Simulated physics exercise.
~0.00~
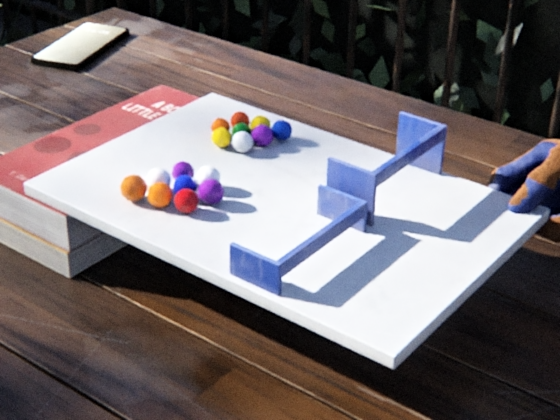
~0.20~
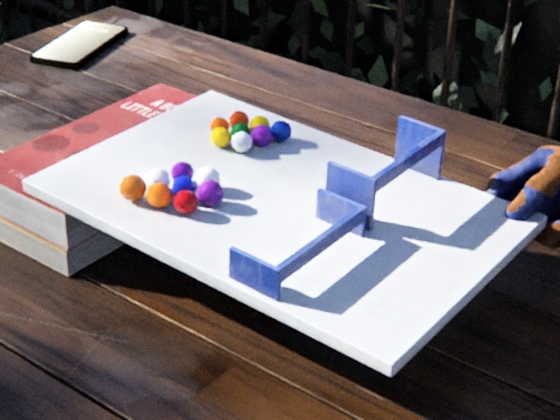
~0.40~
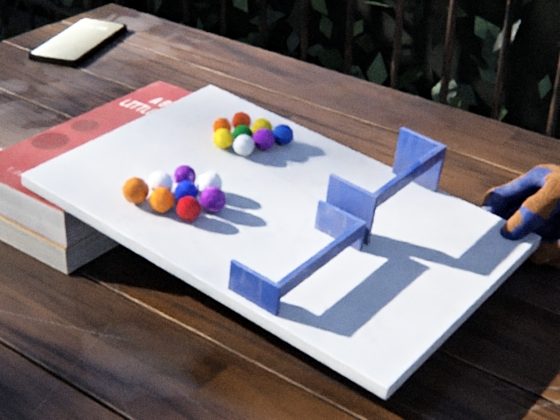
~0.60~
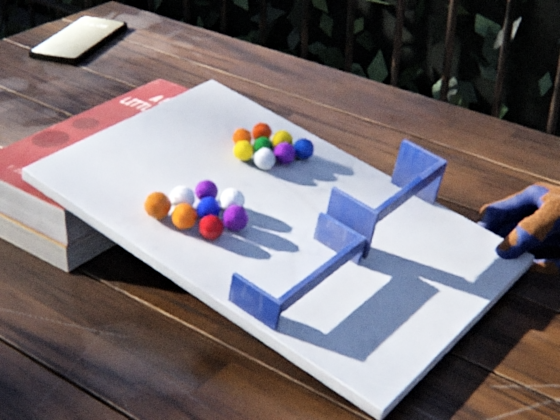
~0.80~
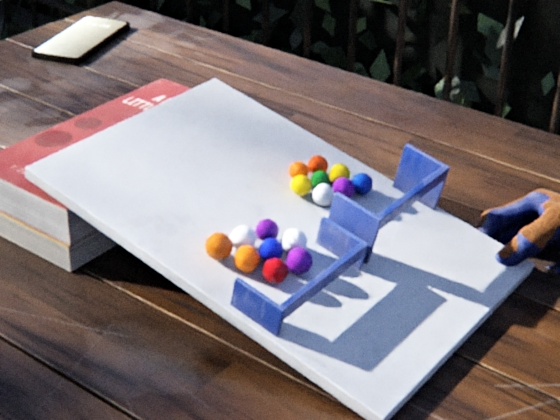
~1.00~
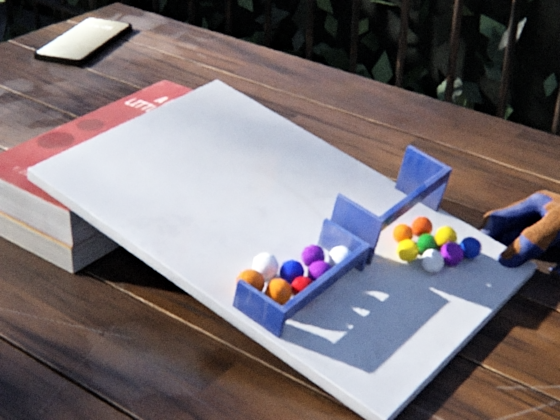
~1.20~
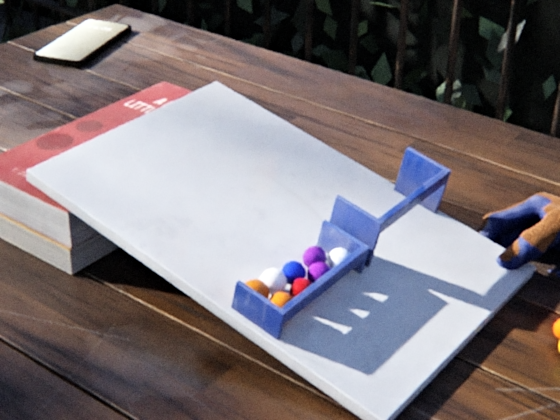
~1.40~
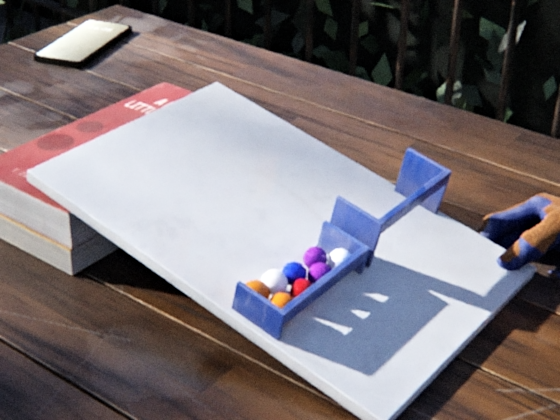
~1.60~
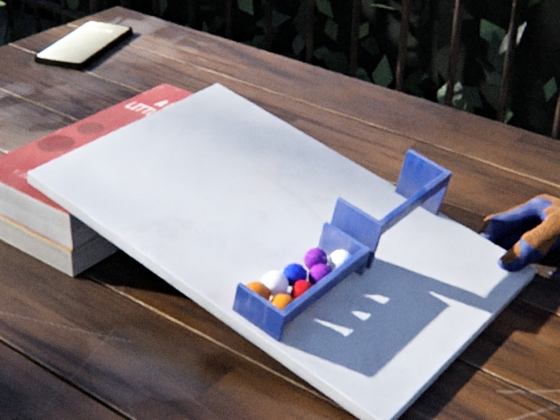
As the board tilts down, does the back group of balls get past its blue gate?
Yes, the back group passes beneath its blue gate and rolls off the board. The front group stays lodged against its own gate.
